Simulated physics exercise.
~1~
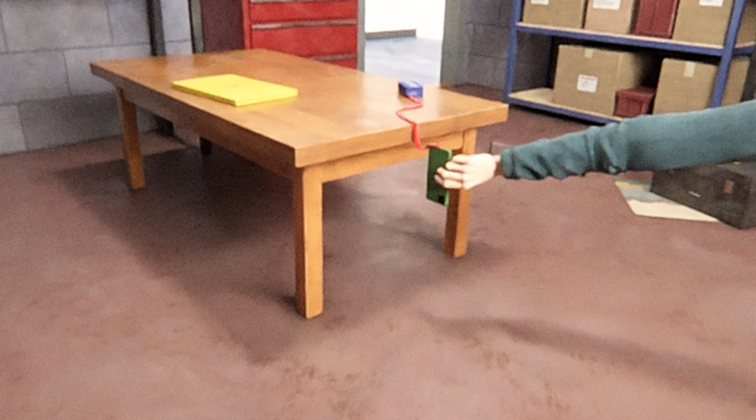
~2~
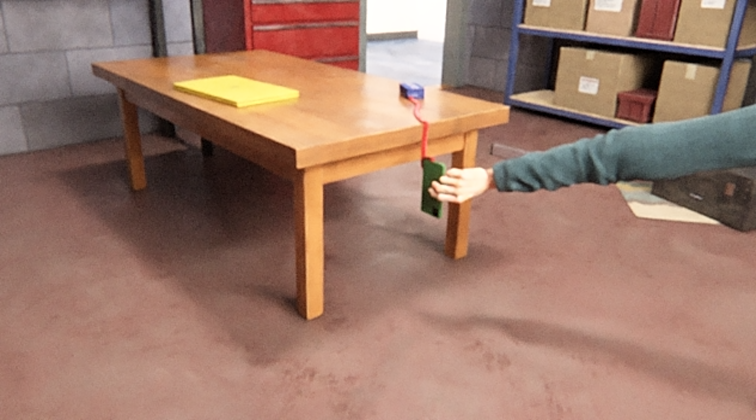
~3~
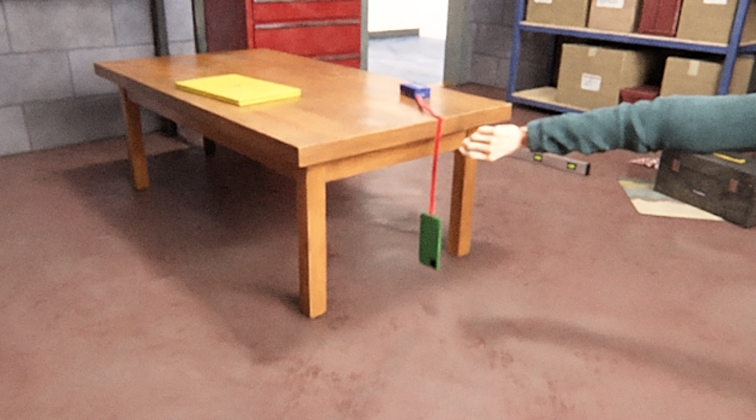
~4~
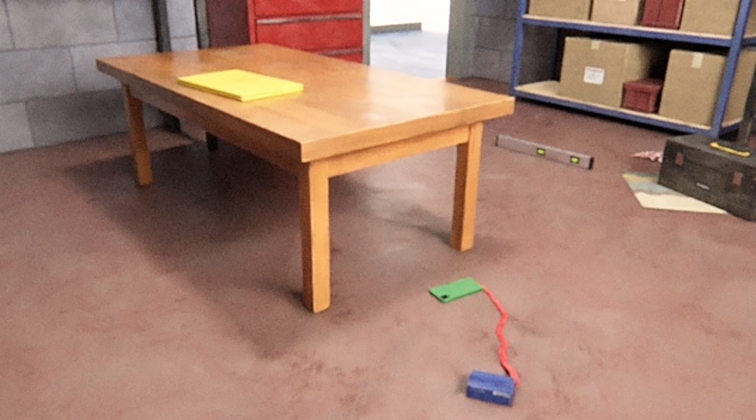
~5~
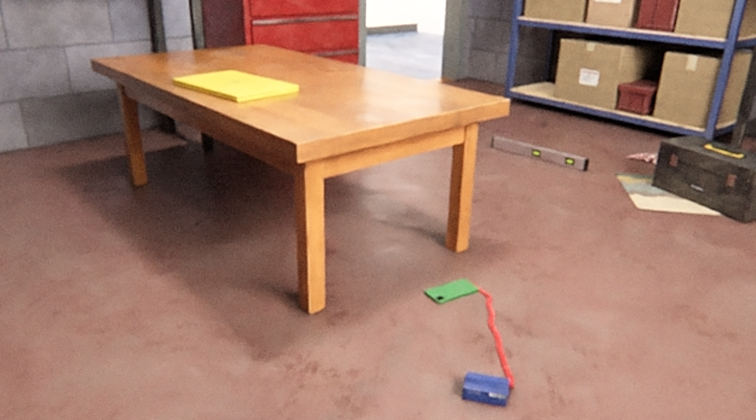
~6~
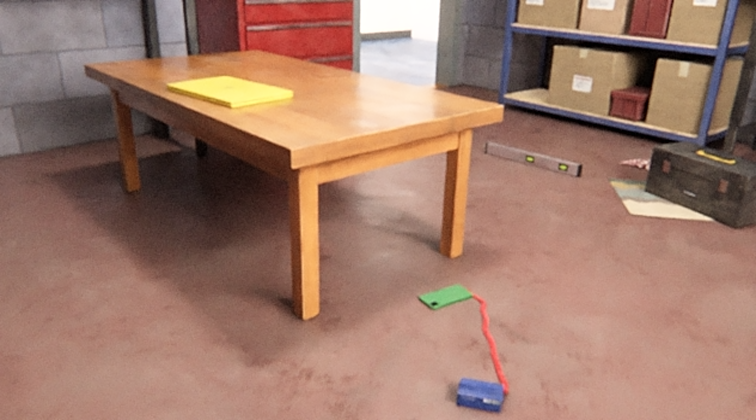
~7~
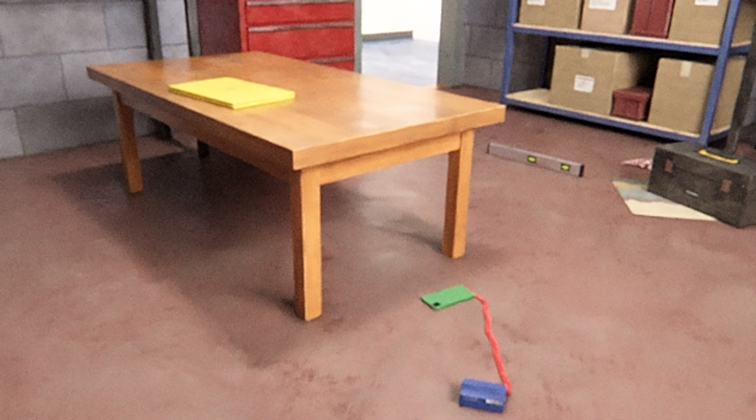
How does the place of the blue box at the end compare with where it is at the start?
At the start the blue box sits on the tabletop near the right end of the workbench. By the end it lies on the floor in front of the bench, lower and a bit farther right in the view.
An arm in a teal sleeve reaches in from the right, holding a green phone beside the near right corner of a wooden workbench, in a workshop seen from a slightly swaying, raised view. A red ribbon runs from the phone up to a small blue box on the tabletop, while a yellow laptop lies farther left. The hand lowers the phone a little, then lets go and draws back as the phone drops. The blue box is pulled over the edge after it. Phone and box end at rest on the floor, still joined by the ribbon, and the laptop stays put.
